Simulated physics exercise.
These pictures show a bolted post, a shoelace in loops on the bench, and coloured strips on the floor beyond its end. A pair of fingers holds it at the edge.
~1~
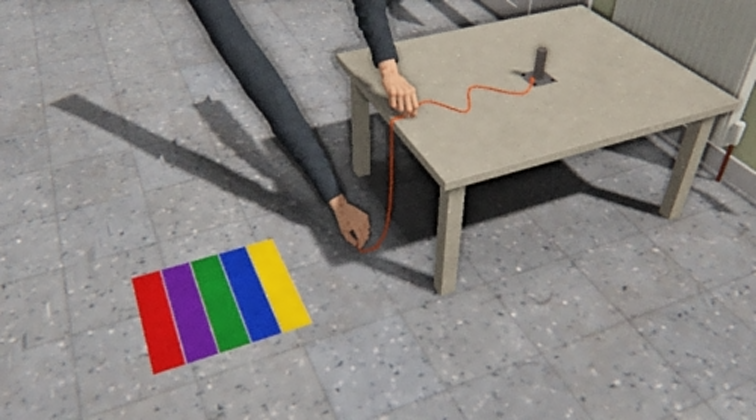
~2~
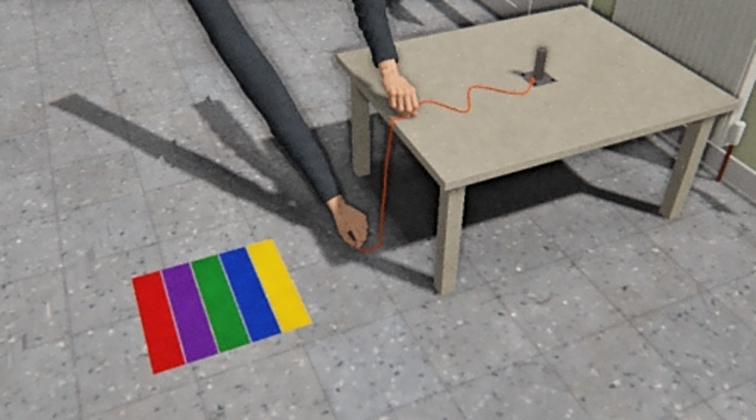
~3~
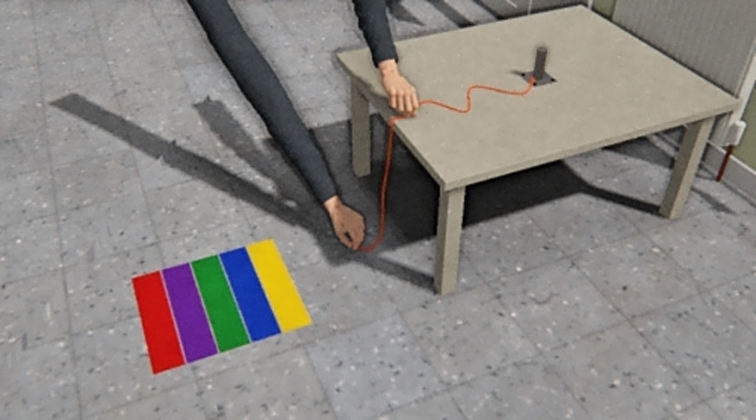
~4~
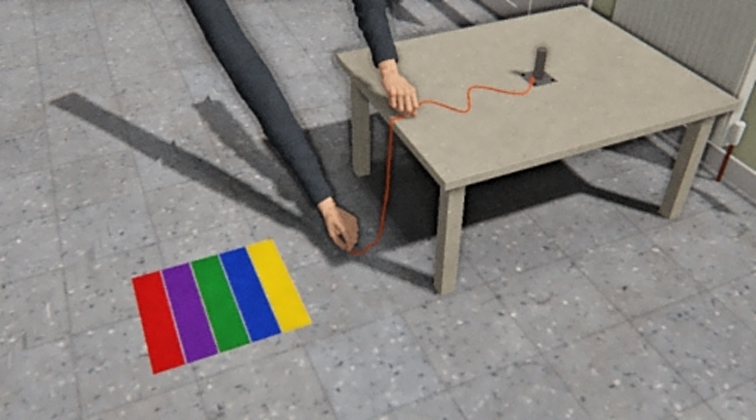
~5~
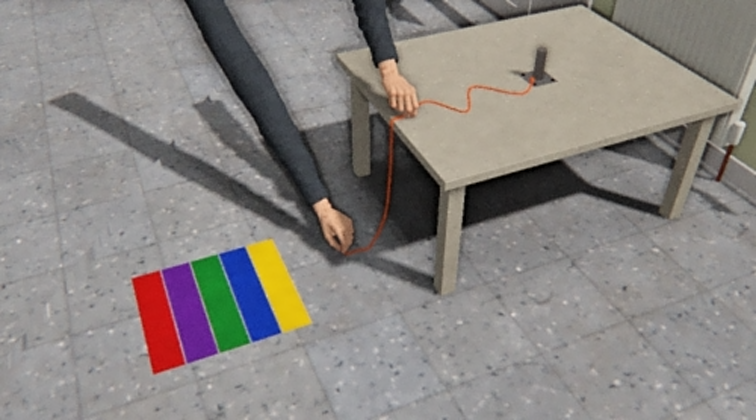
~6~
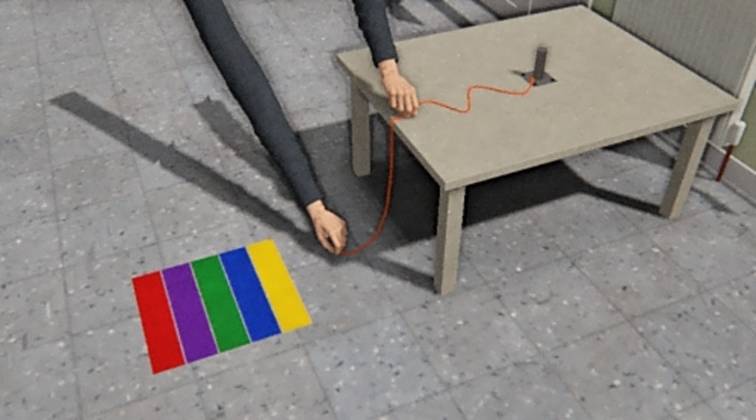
In the video, one hand holds an orange cord at the edge of a table while another hand, gripping its hanging end, moves slightly left and down near a row of red, purple, green, blue and yellow strips on the floor.
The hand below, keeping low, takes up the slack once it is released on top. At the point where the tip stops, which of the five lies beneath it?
The purple strip lies beneath it.
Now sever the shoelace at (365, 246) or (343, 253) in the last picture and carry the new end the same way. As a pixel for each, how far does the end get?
(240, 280) and (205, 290).
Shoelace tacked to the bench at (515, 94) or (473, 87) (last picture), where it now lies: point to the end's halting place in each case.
In order, the pixels are (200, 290) and (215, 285).
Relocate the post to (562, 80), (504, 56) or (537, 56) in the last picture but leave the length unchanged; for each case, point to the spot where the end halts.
Approximate places, in that order: (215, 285), (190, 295), (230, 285).
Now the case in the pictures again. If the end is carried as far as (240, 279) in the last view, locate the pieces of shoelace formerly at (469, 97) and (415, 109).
The first lands at (441, 101), while the second lands at (382, 146).
A little later, end near (240, 279); over blue.
Next, end near (207, 289); over green.
When it is tight, end near (187, 295); over purple. It gets as far as the purple strip.
